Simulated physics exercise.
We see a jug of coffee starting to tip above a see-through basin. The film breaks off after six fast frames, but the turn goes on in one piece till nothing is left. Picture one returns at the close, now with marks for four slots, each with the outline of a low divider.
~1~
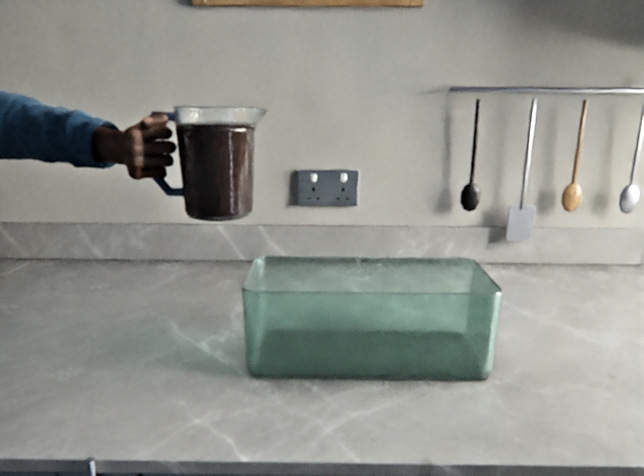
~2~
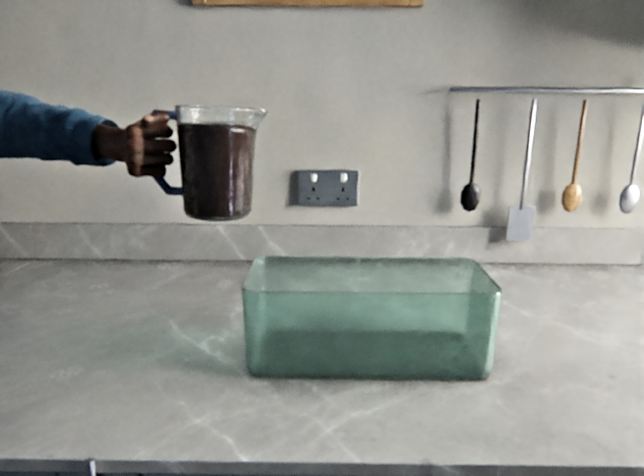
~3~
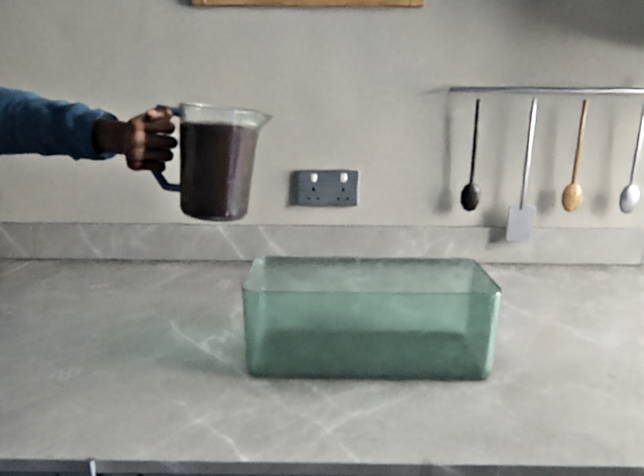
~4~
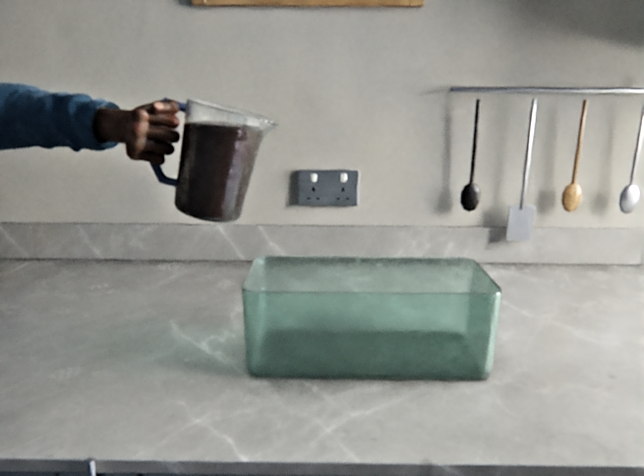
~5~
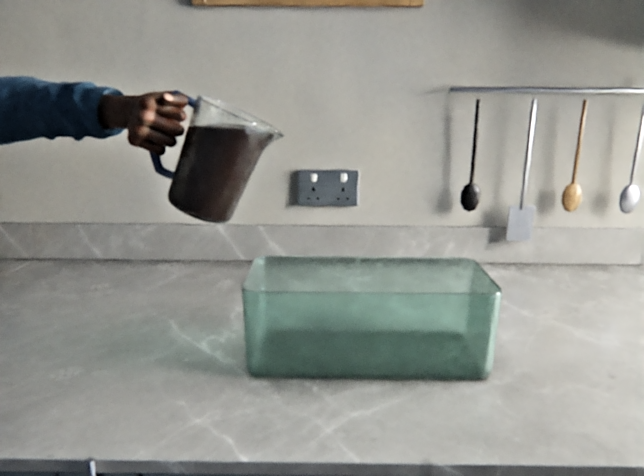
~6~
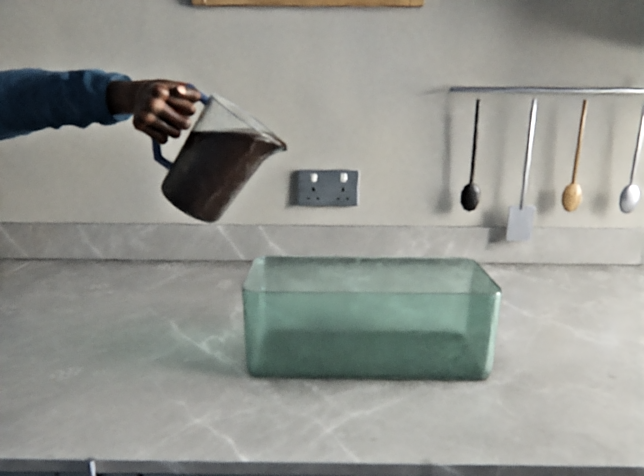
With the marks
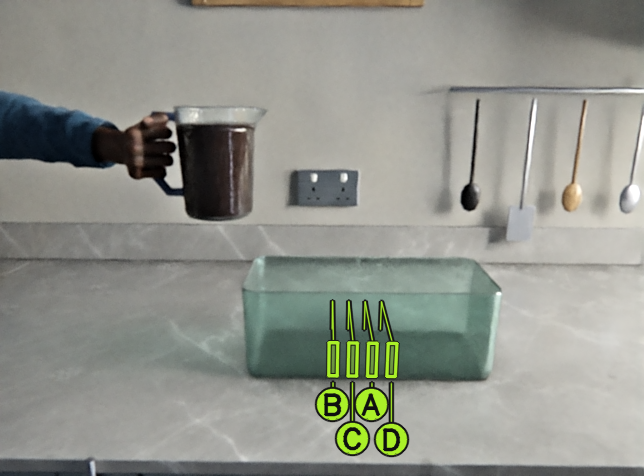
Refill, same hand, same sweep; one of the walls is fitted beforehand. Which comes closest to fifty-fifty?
Take B.
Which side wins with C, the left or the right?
The left one.
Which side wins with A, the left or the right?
More ends on the left.
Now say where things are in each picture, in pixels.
In the first picture, upright, lip at (266, 110); basin from (247, 373) to (490, 376); nothing has left yet.
In the second picture, upright, lip at (268, 111); nothing has left yet.
In the third picture, tipped about 6°, lip at (272, 116); nothing has left yet.
In the fourth picture, tipped about 14°, lip at (277, 124); nothing has left yet.
In the fifth picture, tipped about 23°, lip at (283, 135); nothing has left yet.
In the sixth picture, tipped about 35°, lip at (287, 149); coffee is over the lip, down to (287, 149).
On the marked copy, A at (371, 382); B at (332, 382); C at (352, 382); D at (391, 383).
Choosing A, about 92 % ends left of the wall and 5 % right of it; 3 % is lost outside.
Choosing B, about 50 % ends left of the wall and 49 % right of it.
Choosing C, about 82 % ends left of the wall and 12 % right of it; 5 % is lost outside.
Choosing D, about 92 % ends left of the wall and 6 % right of it.
